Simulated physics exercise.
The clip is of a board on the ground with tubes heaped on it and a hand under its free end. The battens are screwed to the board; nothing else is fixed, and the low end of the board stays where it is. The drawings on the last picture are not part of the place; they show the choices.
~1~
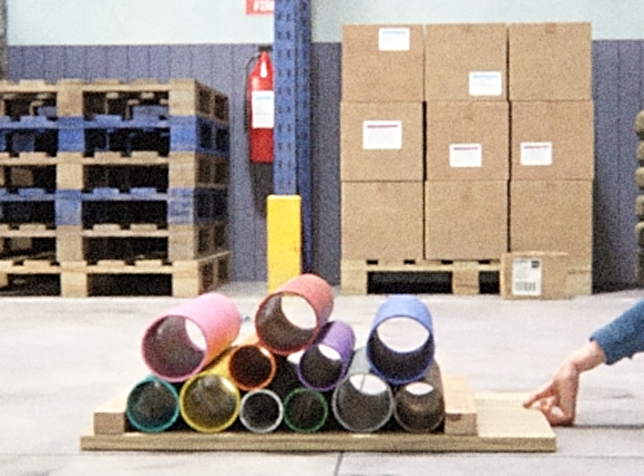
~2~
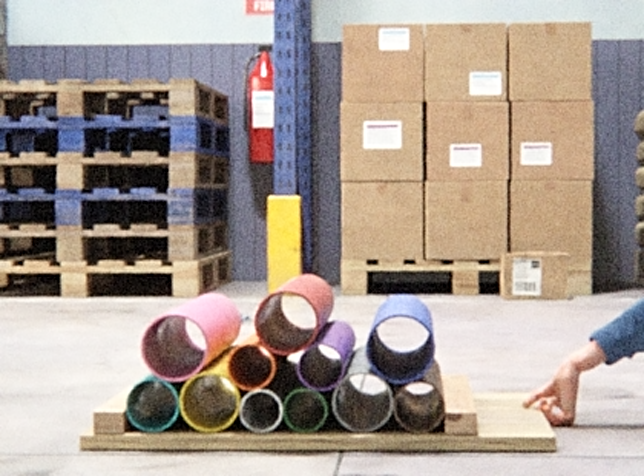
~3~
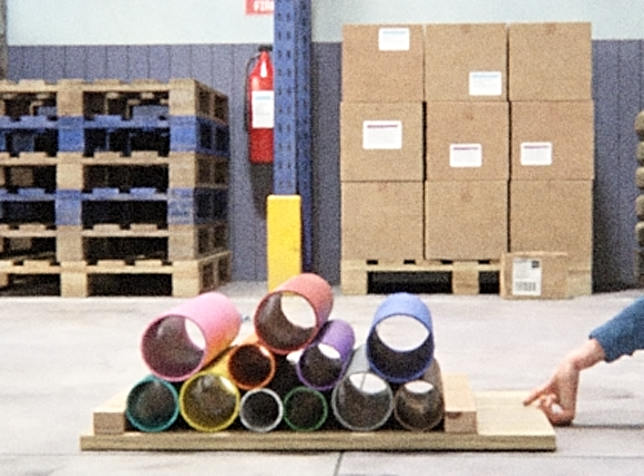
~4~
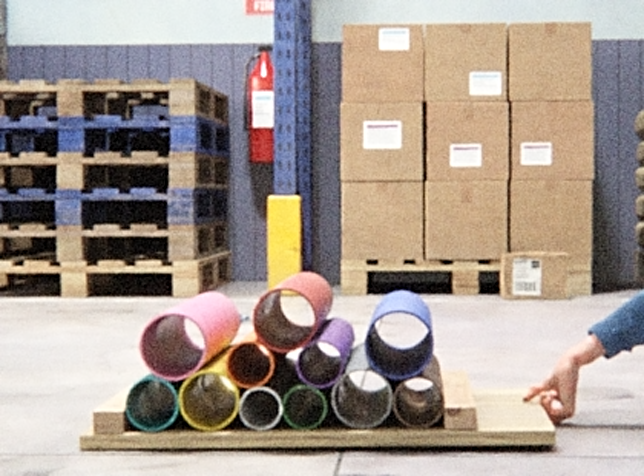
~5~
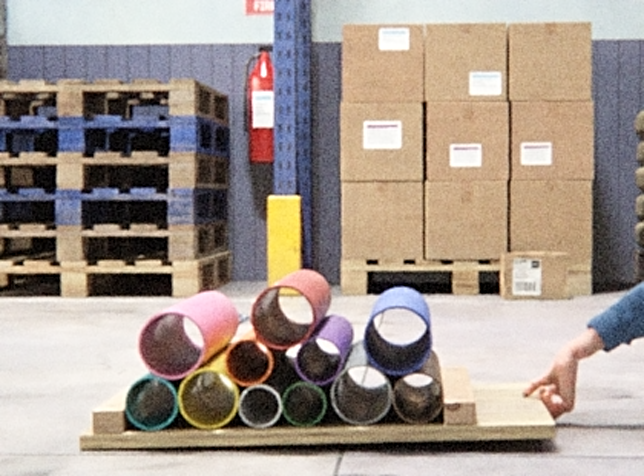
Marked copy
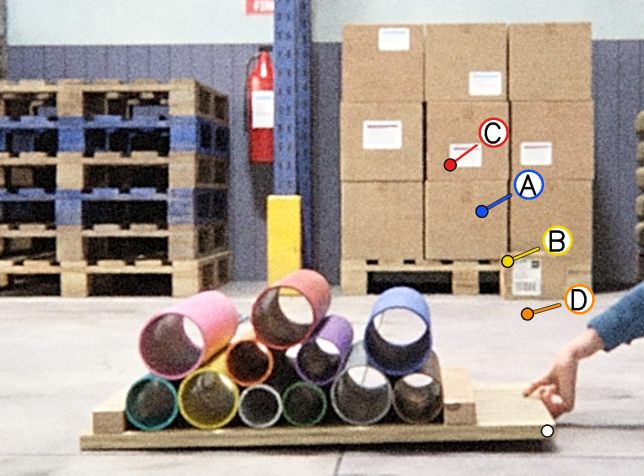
Colourful tubes heaped between battens on a wooden board, a hand at right slightly lifting the free end off the floor.
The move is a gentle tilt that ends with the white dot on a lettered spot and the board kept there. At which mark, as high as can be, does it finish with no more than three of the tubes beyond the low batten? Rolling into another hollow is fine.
Raise it to A.
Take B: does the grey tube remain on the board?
The grey tube: Yes.
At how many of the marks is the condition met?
Three of them.
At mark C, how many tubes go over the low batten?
At C the number is five.
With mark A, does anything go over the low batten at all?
Yes, at A.
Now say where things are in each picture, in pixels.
In the first frame, yellow tube (210, 402); white tube (261, 411); green tube (305, 410).
In the second frame, green tube (305, 410); grey tube (363, 402).
In the third frame, board (326, 407); grey tube (363, 401); brown tube (419, 406); pink tube (174, 347).
In the fourth frame, board (326, 405); turquoise tube (152, 404); yellow tube (209, 400).
In the fifth frame, board (325, 403); turquoise tube (151, 403); yellow tube (209, 398).
On the marked copy, A at (482, 211); B at (508, 261); C at (450, 165); D at (528, 314); the white dot at (548, 431).
With A. Early on, board at 17°.
Further on, board at 30°.
At the end, board at 30°, two over the low batten (pink, red).
As for the rest, B one over the low batten (pink); C five over the low batten; D none over the low batten.
